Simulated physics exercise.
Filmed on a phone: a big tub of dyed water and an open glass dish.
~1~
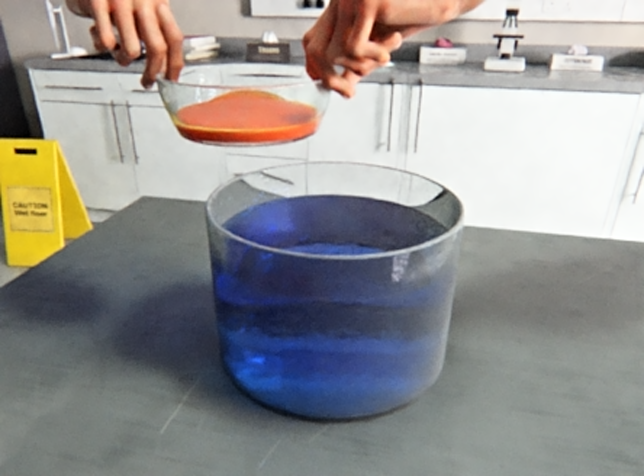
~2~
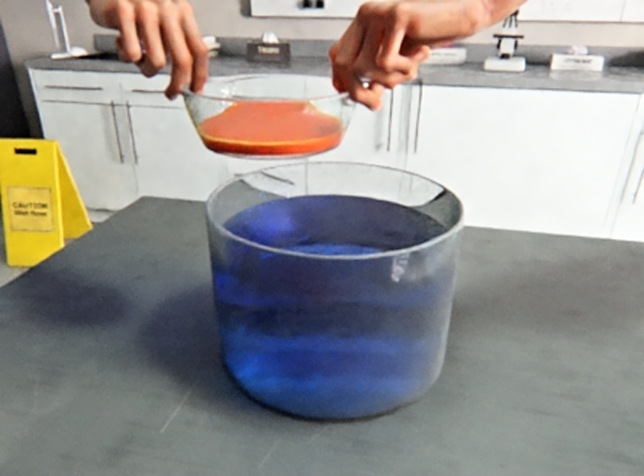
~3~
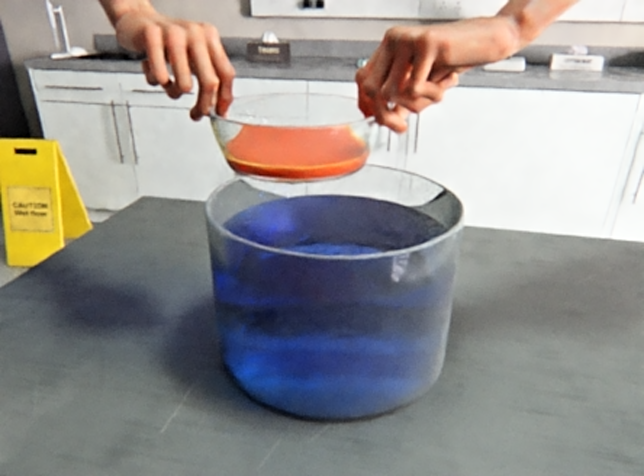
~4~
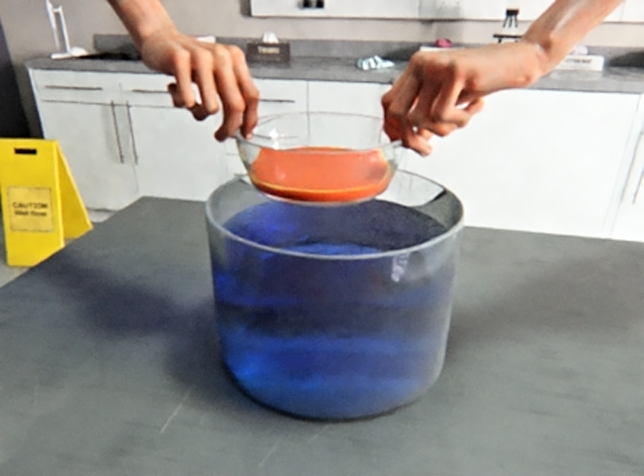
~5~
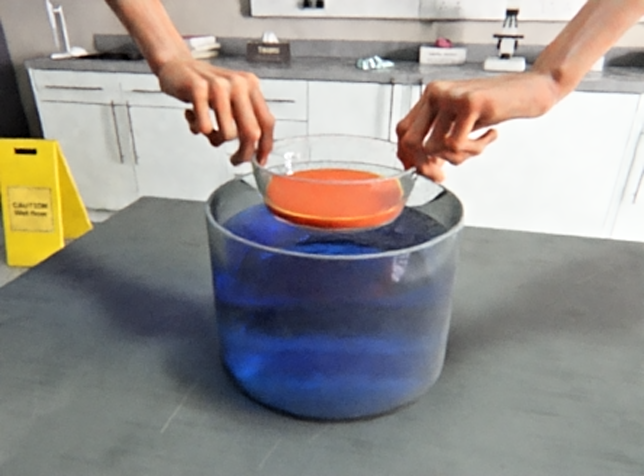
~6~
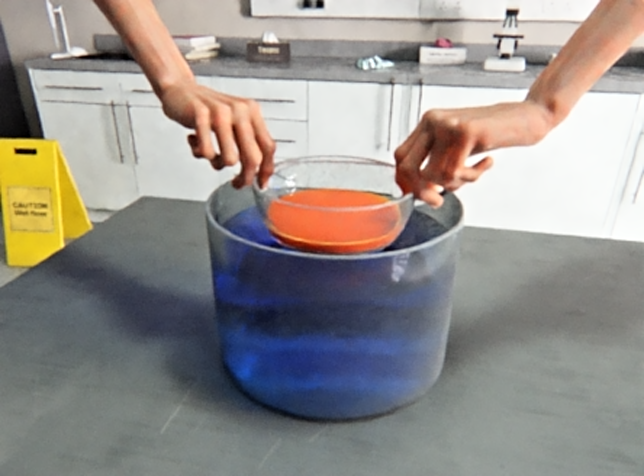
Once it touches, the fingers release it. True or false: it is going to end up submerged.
False.
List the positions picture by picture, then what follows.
In the first picture, dish (248, 99) about a quarter full; above the big tub.
In the second picture, dish about a quarter full, surface at (273, 125); coming down.
In the third picture, dish (297, 132) about a quarter full; lower.
In the fourth picture, dish about a quarter full, surface at (321, 166); lower still.
In the fifth picture, dish (335, 178) about a quarter full; close to the surface.
In the sixth picture, dish about a quarter full, surface at (334, 213); just over the surface.
Soon after, the dish dips into the dyed water.
Later, it bobs and steadies.
In the end, the dish floats with about half of its side showing.
